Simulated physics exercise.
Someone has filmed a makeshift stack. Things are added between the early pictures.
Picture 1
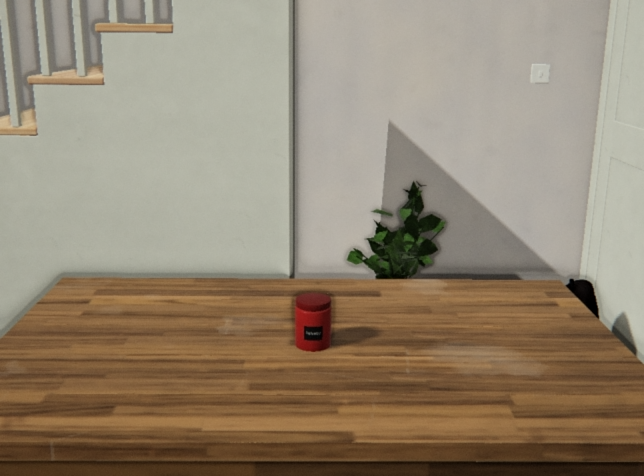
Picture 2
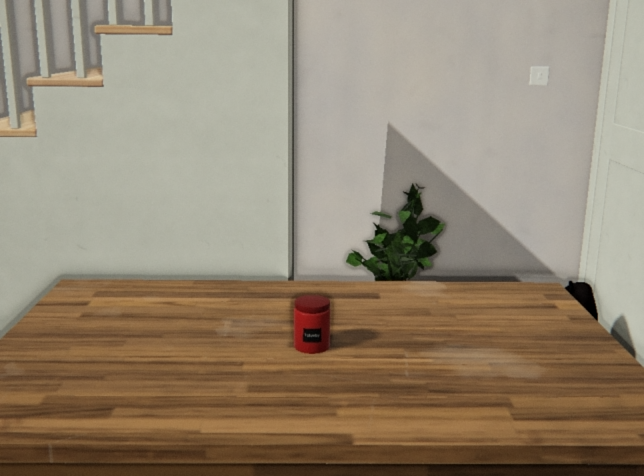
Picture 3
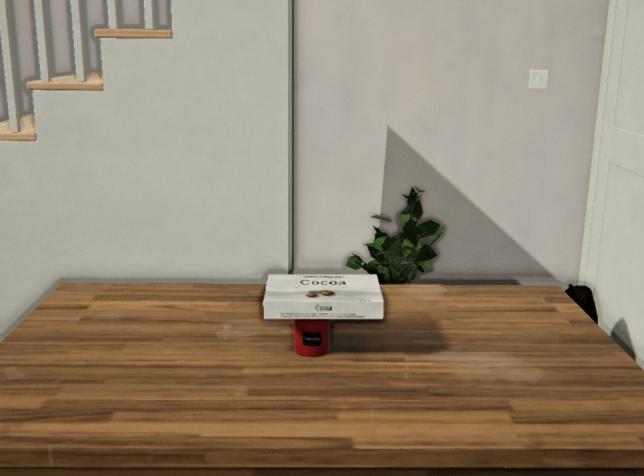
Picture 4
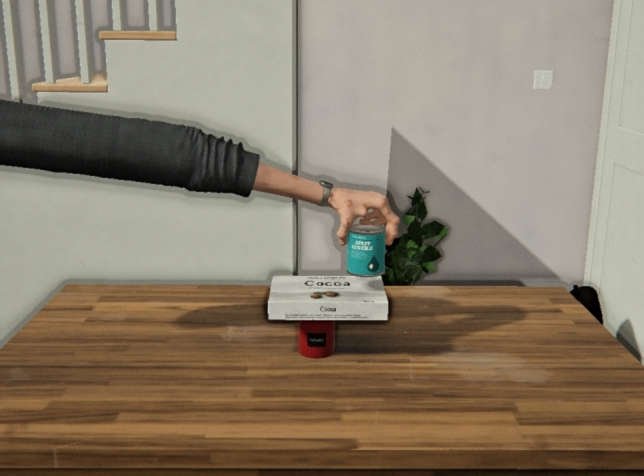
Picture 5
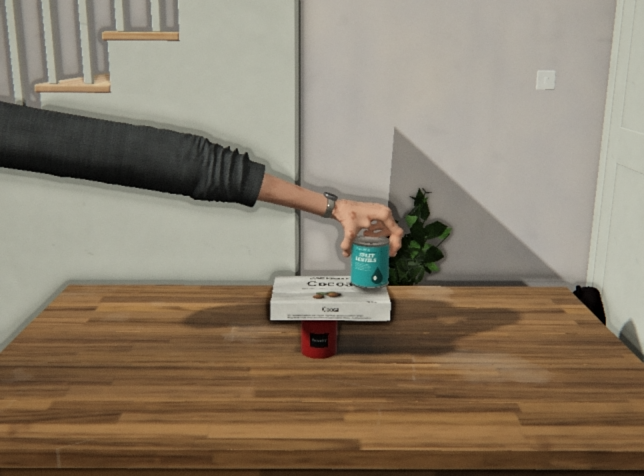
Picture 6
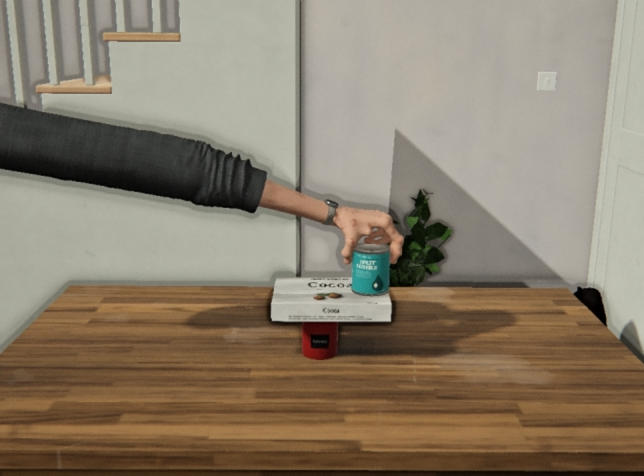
The clip shows a red jar on a wooden table, then a white packet labelled cocoa lying on top of it, before a hand reaching from the left lowers a turquoise tin onto the packet's right side and keeps holding it.
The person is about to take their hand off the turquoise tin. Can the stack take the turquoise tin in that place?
Here the stack comes apart.
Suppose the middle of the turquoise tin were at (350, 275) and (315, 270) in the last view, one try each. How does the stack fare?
In the first case it loses its balance; in the second case it holds.
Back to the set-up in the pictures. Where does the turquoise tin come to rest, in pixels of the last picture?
Near (479, 335).
Then, 0.40 s past the last view, turquoise tin now fallen; white packet rocked 72° from its first pose.
Then, 0.50 s past the last view, white packet on its side.
Then, 1.00 s past the last view, white packet now fallen.
Finally, fallen, white packet and turquoise tin; red jar still in place. Final places as the last picture's camera would see them, turquoise tin near (479, 335). The stack gives way.
